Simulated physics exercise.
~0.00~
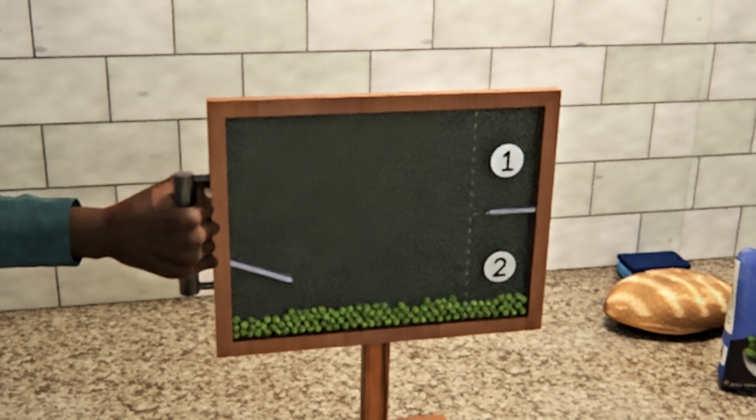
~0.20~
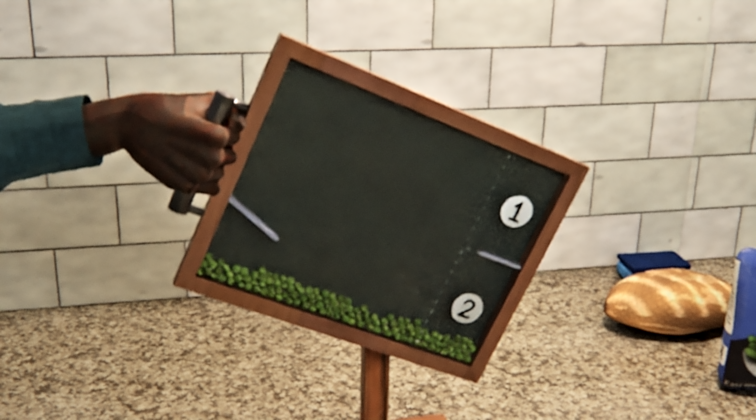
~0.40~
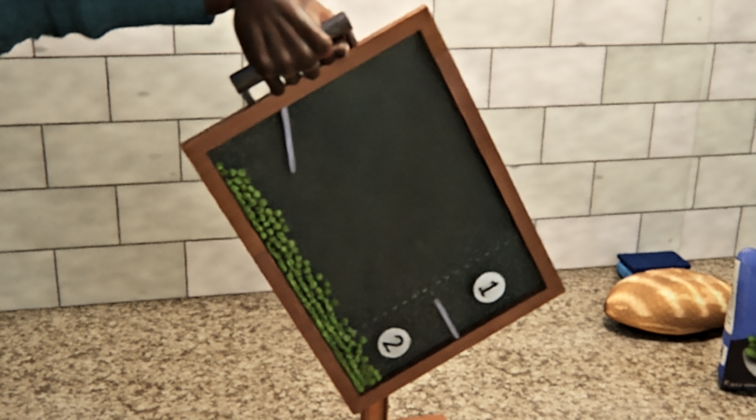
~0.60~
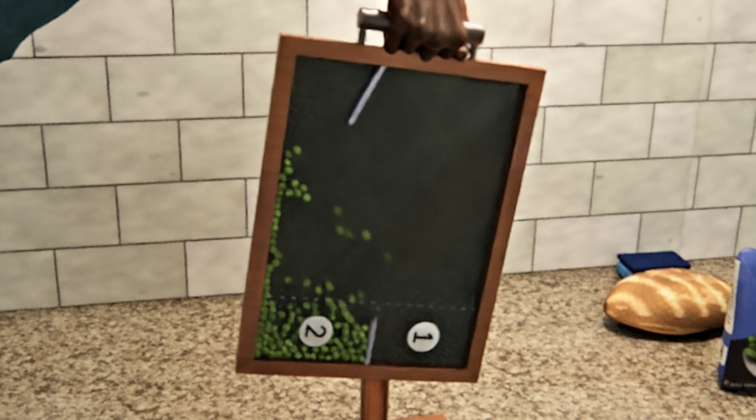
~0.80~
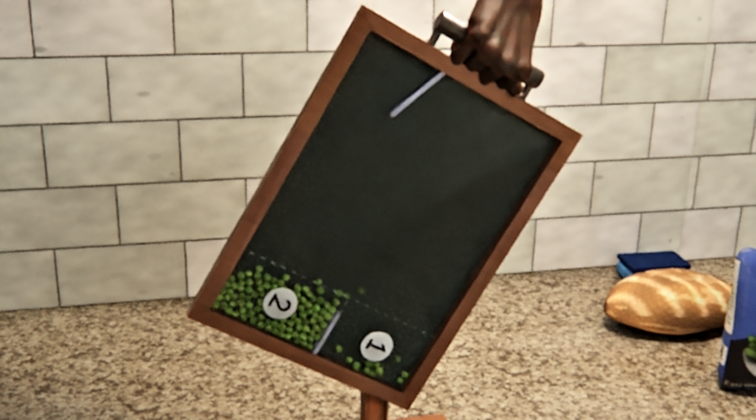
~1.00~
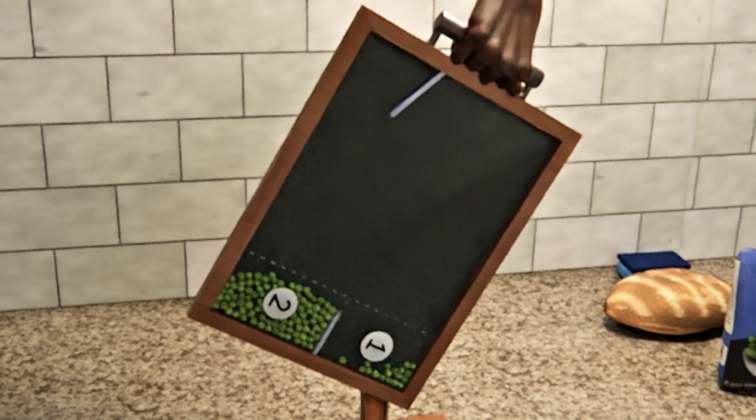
The clip opens on a wood-framed, dark-backed case standing upright on a speckled counter, with small green peas lying along its bottom edge and a hand gripping the handle at its left. The hand swings the case clockwise, and the peas gather toward the lower right side. As the handle rises to the top, the peas lie in a slanting band along the left, then tumble down into pocket two. The case tilts a little further and some peas spill over the divider into pocket one. It ends tilted and still, with most peas in pocket two and a small pile in pocket one.
